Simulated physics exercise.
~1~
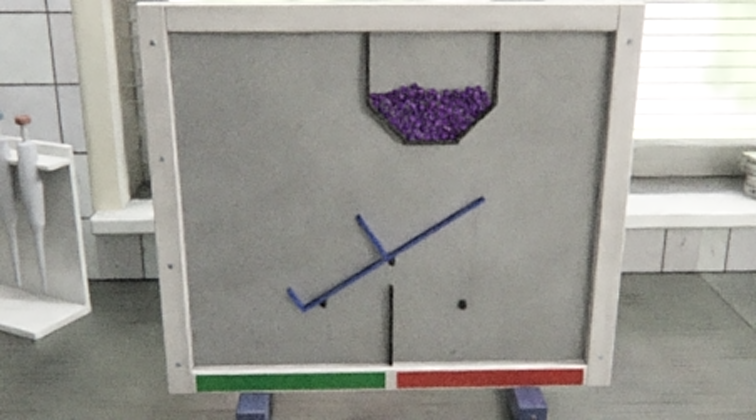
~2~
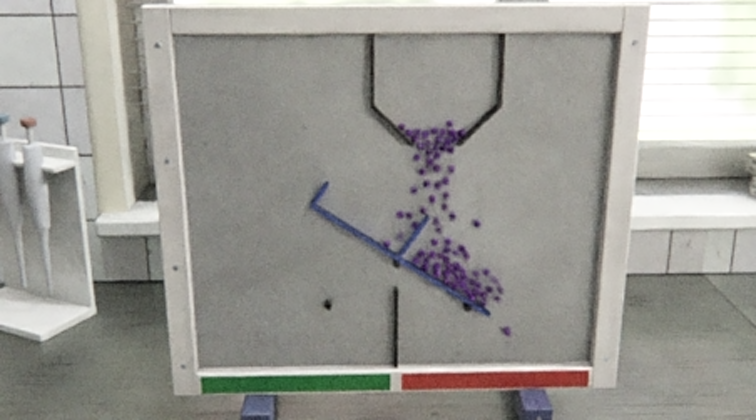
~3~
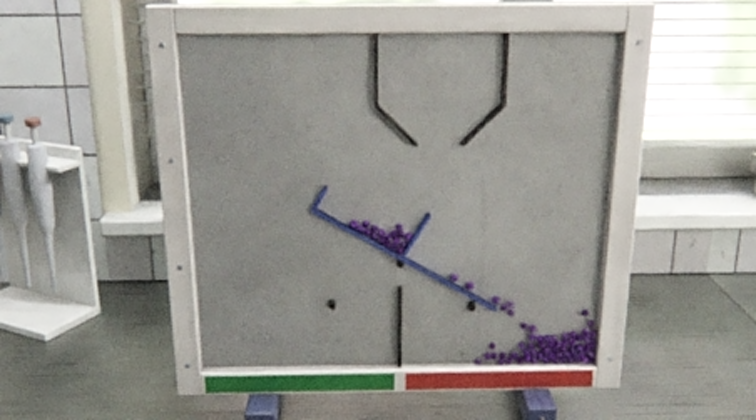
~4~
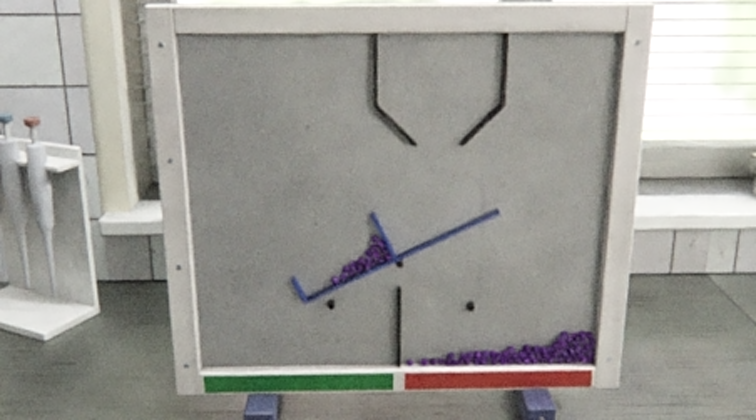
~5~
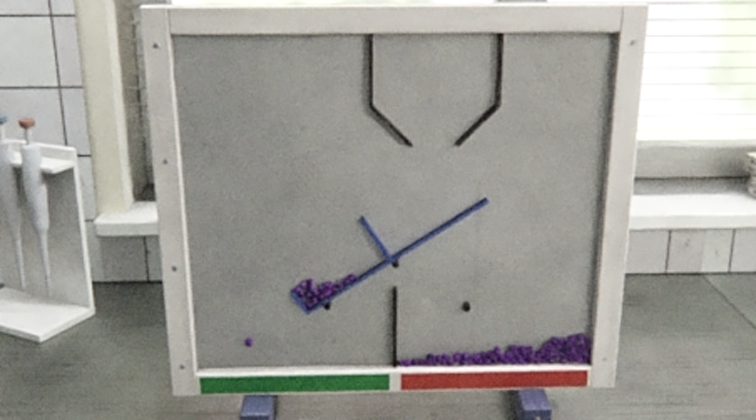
At the start, purple beads fill a hopper at the top of an upright case, above a blue tray tilted down to the left. The beads pour out, and the tray swings over so that its right end points down. Most of them slide off to the right and heap up in the red bin, while a small group stays on the tray, left of its upright divider. The tray then tips back to the left, and this group slides to the lipped left end. Finally, most beads lie in the red bin, some remain on the tray, and a lone bead is above the green bin.
